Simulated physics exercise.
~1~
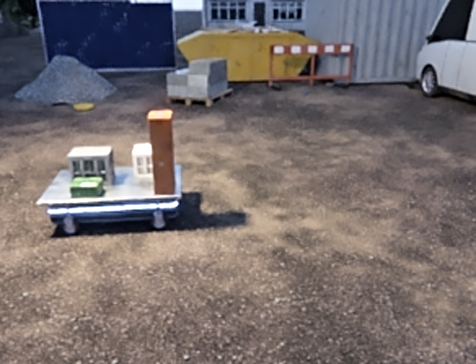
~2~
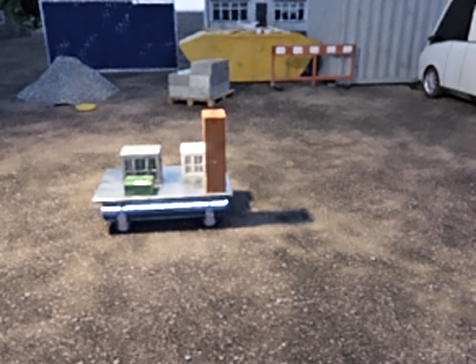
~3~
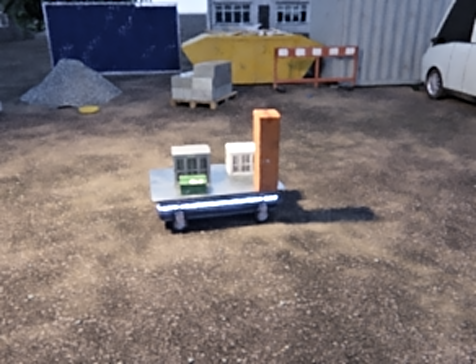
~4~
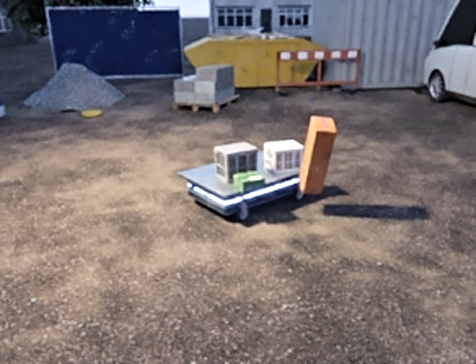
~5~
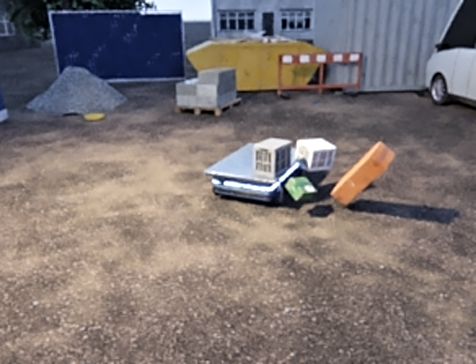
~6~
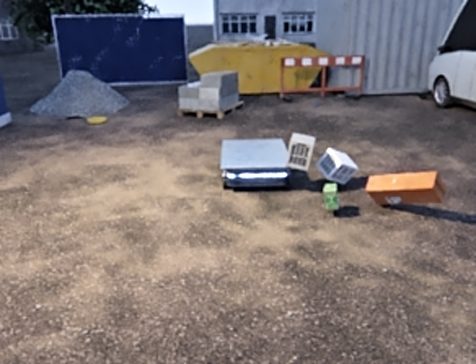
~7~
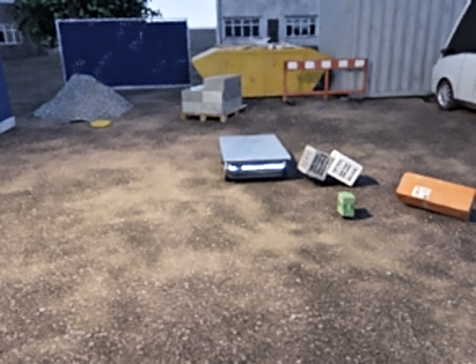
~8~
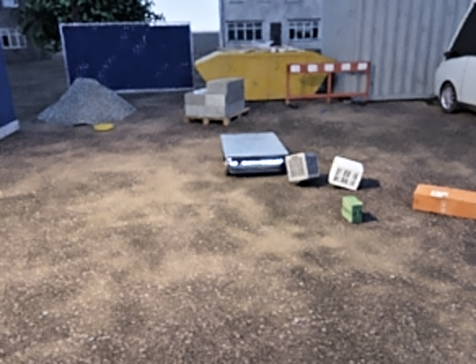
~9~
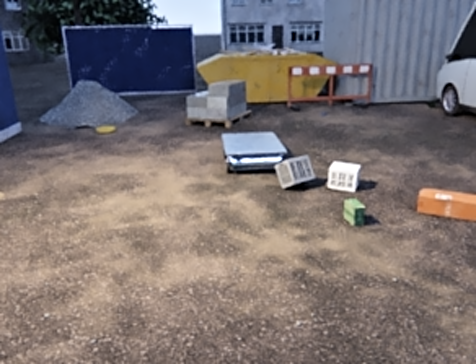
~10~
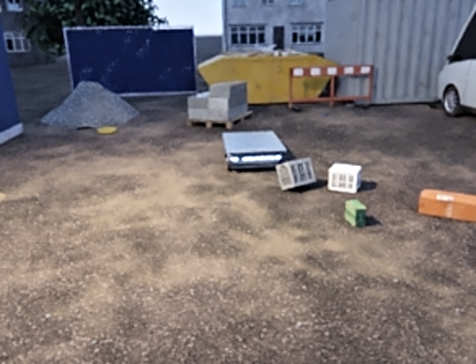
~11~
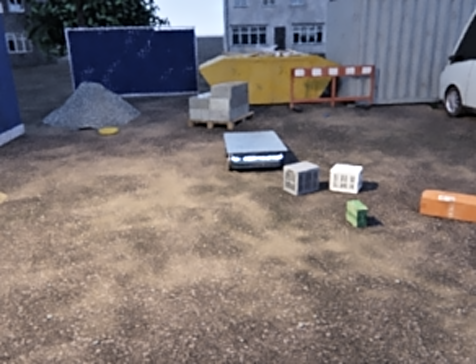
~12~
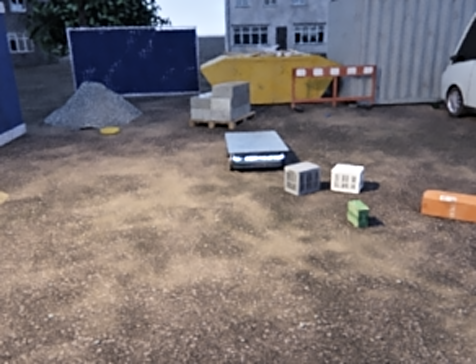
A cart rolls right, turns away and stops, its four items tumbling onto the ground.
